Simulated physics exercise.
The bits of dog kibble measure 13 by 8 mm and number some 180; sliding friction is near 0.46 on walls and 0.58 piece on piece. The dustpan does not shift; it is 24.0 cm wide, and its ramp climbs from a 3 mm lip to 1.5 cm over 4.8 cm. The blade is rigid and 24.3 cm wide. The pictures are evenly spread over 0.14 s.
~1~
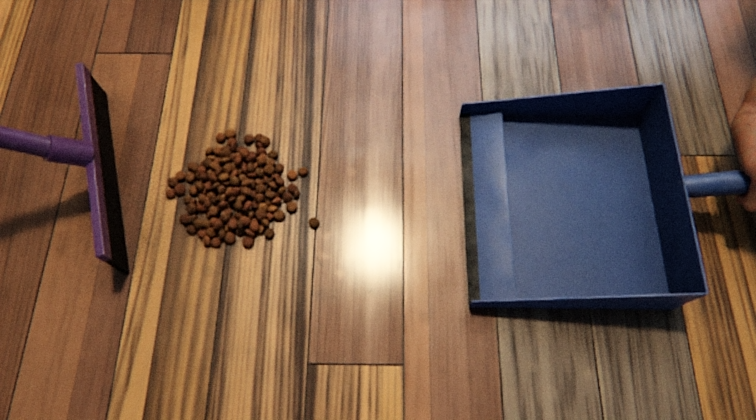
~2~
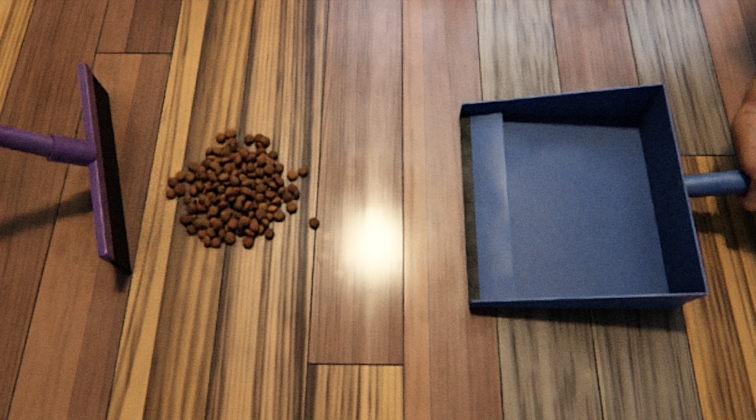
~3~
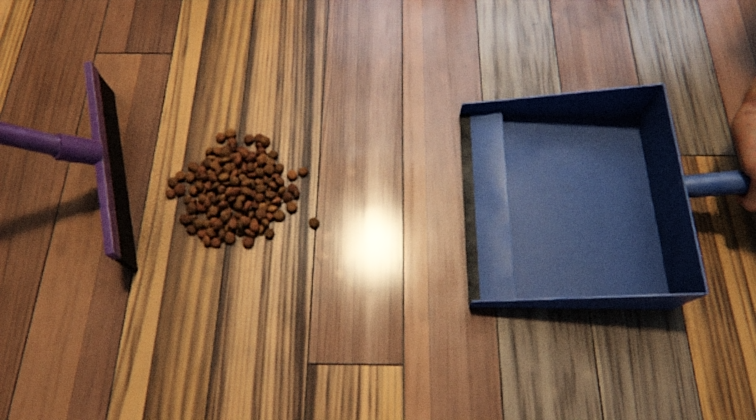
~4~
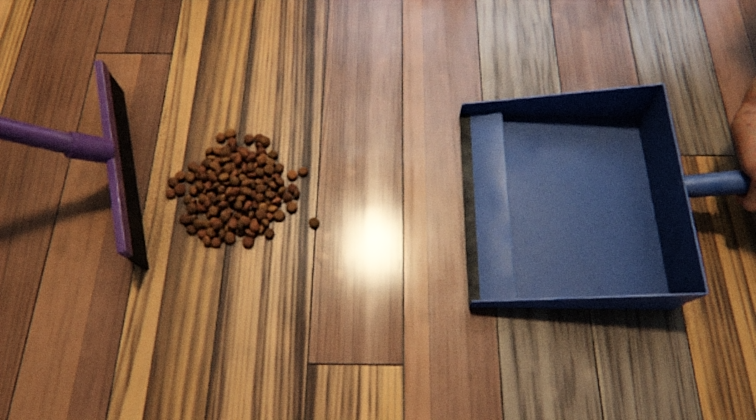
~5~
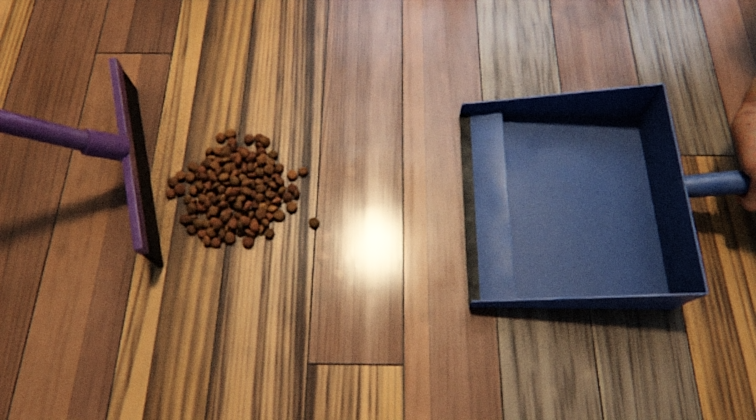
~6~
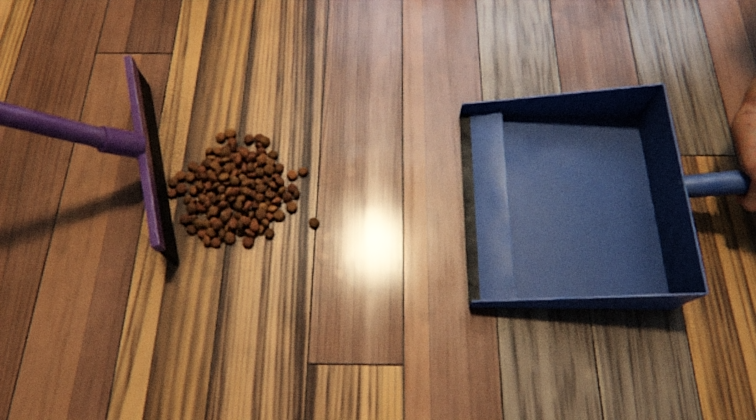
On a wood-plank floor, a heap of brown kibble lies between a purple-handled blade at left and a blue dustpan at right, its handle near a hand at the edge. The blade barely moves at first, then slides steadily rightward until it is beside the heap, while kibble and dustpan stay still.
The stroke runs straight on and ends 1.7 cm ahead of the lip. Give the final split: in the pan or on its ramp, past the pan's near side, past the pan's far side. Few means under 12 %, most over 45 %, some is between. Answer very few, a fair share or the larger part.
In the pan or on its ramp: A fair share; past the pan's near side: Very few; past the pan's far side: A fair share.
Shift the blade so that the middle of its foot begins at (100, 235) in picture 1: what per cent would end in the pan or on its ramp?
Some 5 per cent.
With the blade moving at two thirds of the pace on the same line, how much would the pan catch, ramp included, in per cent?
In that case some 20 per cent.
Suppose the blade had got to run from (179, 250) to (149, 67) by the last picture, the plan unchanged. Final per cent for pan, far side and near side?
Pan 20, far 20, near 0.
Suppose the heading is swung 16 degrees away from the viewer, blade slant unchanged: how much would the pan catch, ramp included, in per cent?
In that case some 0 per cent.
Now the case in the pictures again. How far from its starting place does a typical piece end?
Some 26 cm.
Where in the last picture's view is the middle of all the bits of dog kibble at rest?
At about (448, 147).
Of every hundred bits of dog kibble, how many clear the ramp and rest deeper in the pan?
Roughly 0 per cent.
Then, 0.25 s after the last picture, middle of the blade 21 cm from the lip; 0 % over the lip, far side 5 %, near side 0 %.
Then, 0.42 s after the last picture, middle of the blade 11 cm from the lip; 0 % over the lip, far side 15 %, near side 0 %.
Then, 0.71 s after the last picture, middle of the blade 5 cm from the lip; 20 % over the lip, far side 25 %, near side 0 %.
In the end, pan 15 %, near side 0 %, far side 25 %, in front of the lip or behind the blade 55 %.
